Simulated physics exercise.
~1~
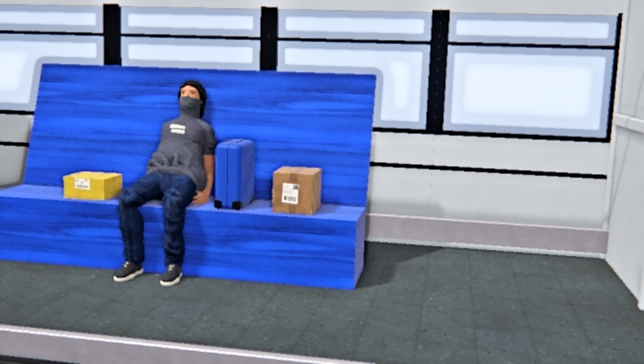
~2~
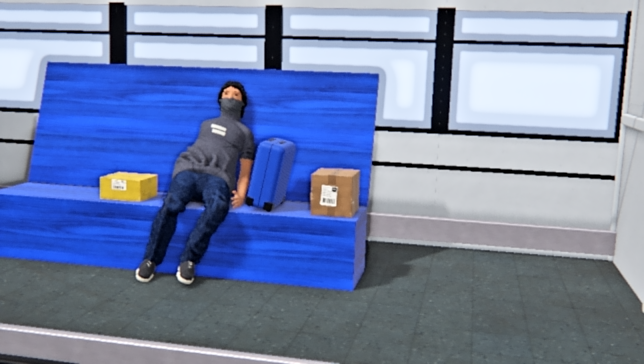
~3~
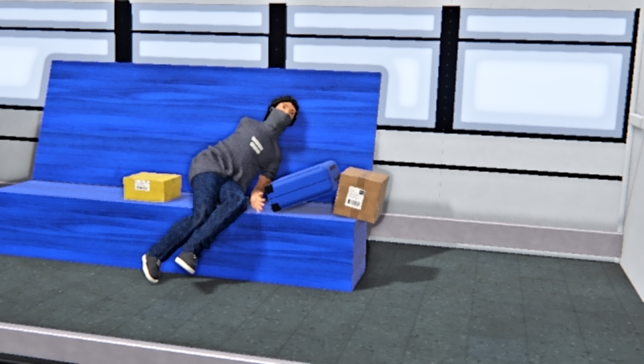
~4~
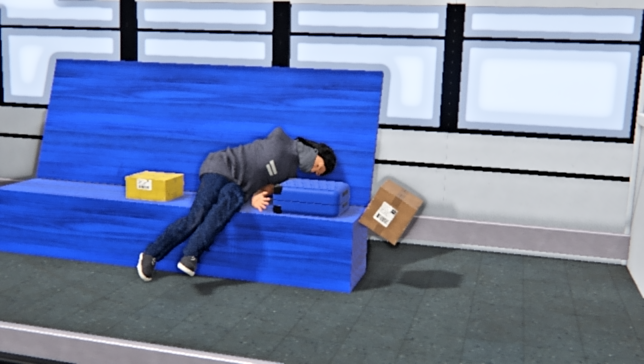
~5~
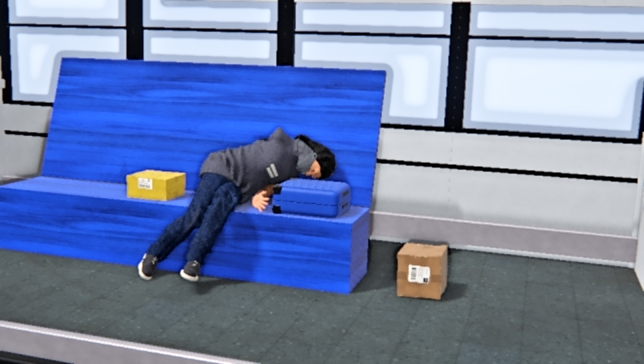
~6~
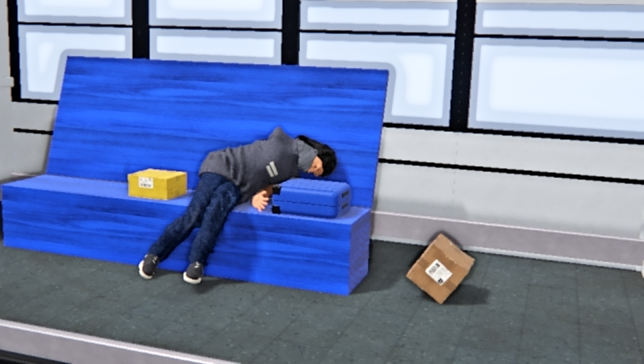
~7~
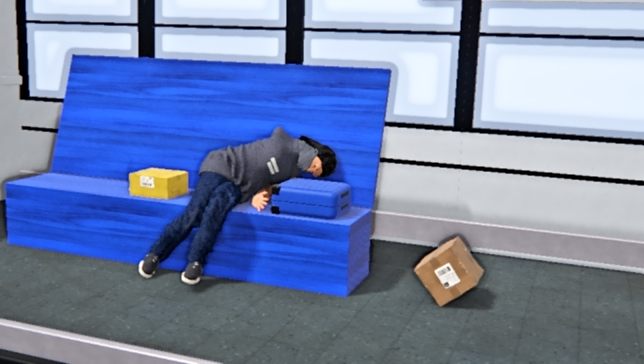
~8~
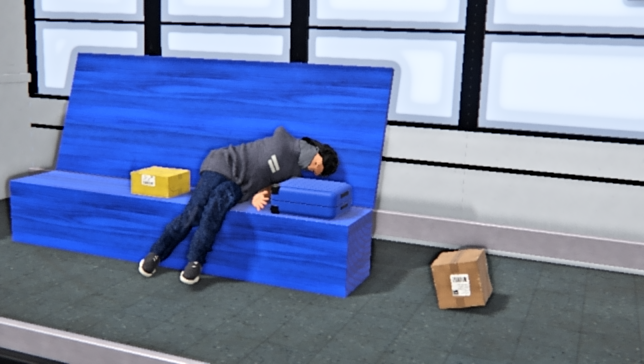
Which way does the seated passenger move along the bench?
The passenger moves to the right, sliding along the seat and slumping over toward the blue case.
